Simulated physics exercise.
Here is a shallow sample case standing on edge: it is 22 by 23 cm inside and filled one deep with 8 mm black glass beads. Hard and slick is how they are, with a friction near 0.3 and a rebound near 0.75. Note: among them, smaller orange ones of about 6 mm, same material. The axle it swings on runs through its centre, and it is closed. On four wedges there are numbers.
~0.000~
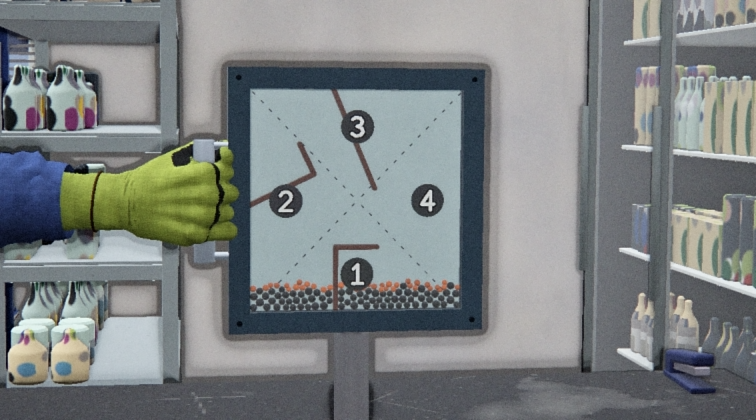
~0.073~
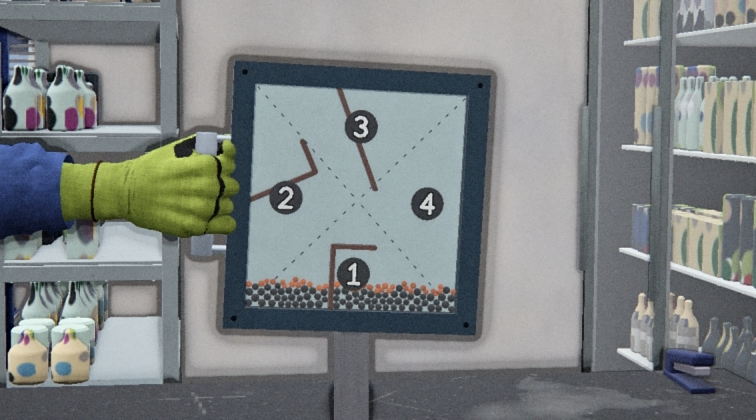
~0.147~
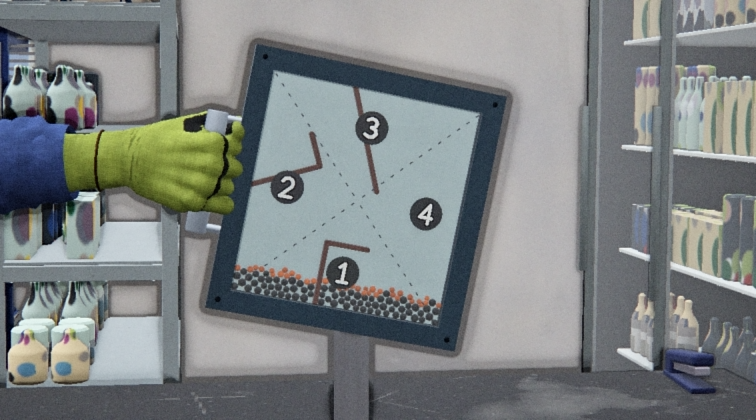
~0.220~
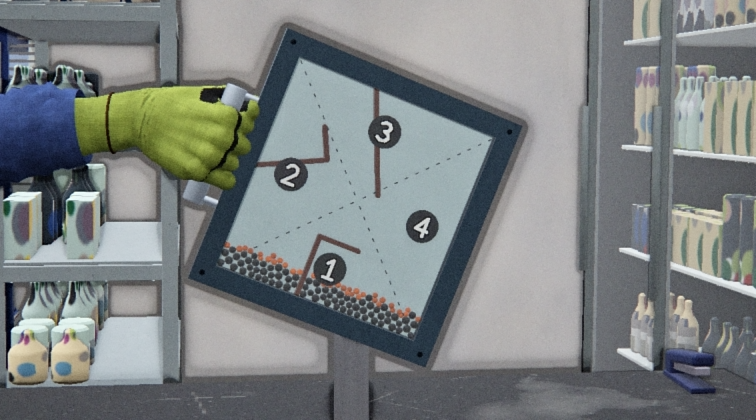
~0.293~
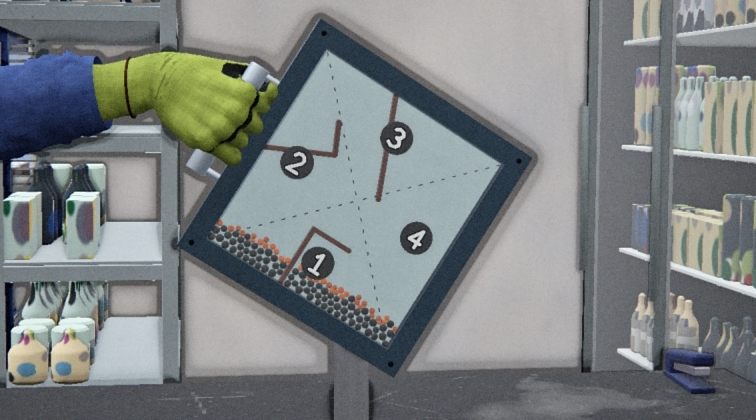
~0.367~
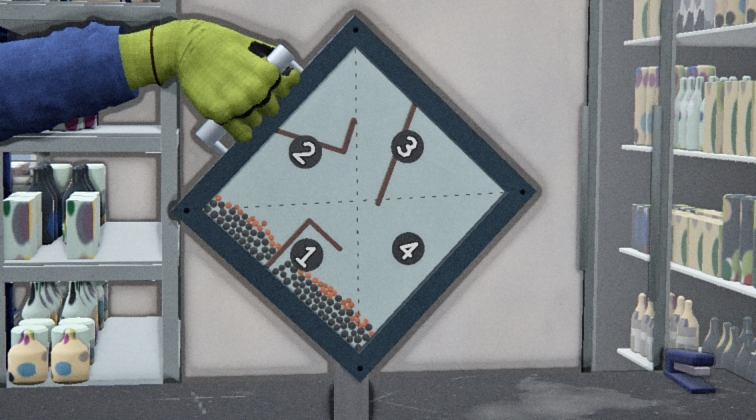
A green-gloved hand turns a square case of black and orange beads steadily clockwise.
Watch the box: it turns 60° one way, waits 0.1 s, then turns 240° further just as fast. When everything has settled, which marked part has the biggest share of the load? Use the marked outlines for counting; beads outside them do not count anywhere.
It is 2.
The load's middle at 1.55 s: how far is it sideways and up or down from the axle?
The middle sits around 2 cm left and 10 cm below.
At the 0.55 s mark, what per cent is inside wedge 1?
Share: Some 80 %.
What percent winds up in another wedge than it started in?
About 70 in a hundred.
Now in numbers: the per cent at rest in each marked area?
At the end, wedge 1 has 25 percent, wedge 2 has 75 percent, wedge 3 has 0 percent and wedge 4 has 0 percent.
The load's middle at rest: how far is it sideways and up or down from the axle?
Left: About 2 cm; below: About 9 cm.
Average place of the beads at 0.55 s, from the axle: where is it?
The middle sits around 7 cm left of it and 6 cm below it.
After 0.55 s, it stands 60° clockwise; the beads' middle is 7 cm left of and 6 cm below the centre; no. 1, 80 %, no. 4, 15 %.
After 1.55 s, it stands 180° clockwise; the beads' middle is 2 cm left of and 10 cm below the centre; no. 2, 5 %, no. 3, 80 %, no. 4, 15 %.
After 2.45 s, it has come round 300° clockwise; the beads' middle is 6 cm left of and 1 cm above the centre; no. 1, 5 %, no. 2, 35 %, no. 3, 50 %, no. 4, 15 %.
Settled by 4.6 s, it has come round 300° clockwise; no. 1, 25 %, no. 2, 75 %, no. 3, 0 %, no. 4, 0 %.
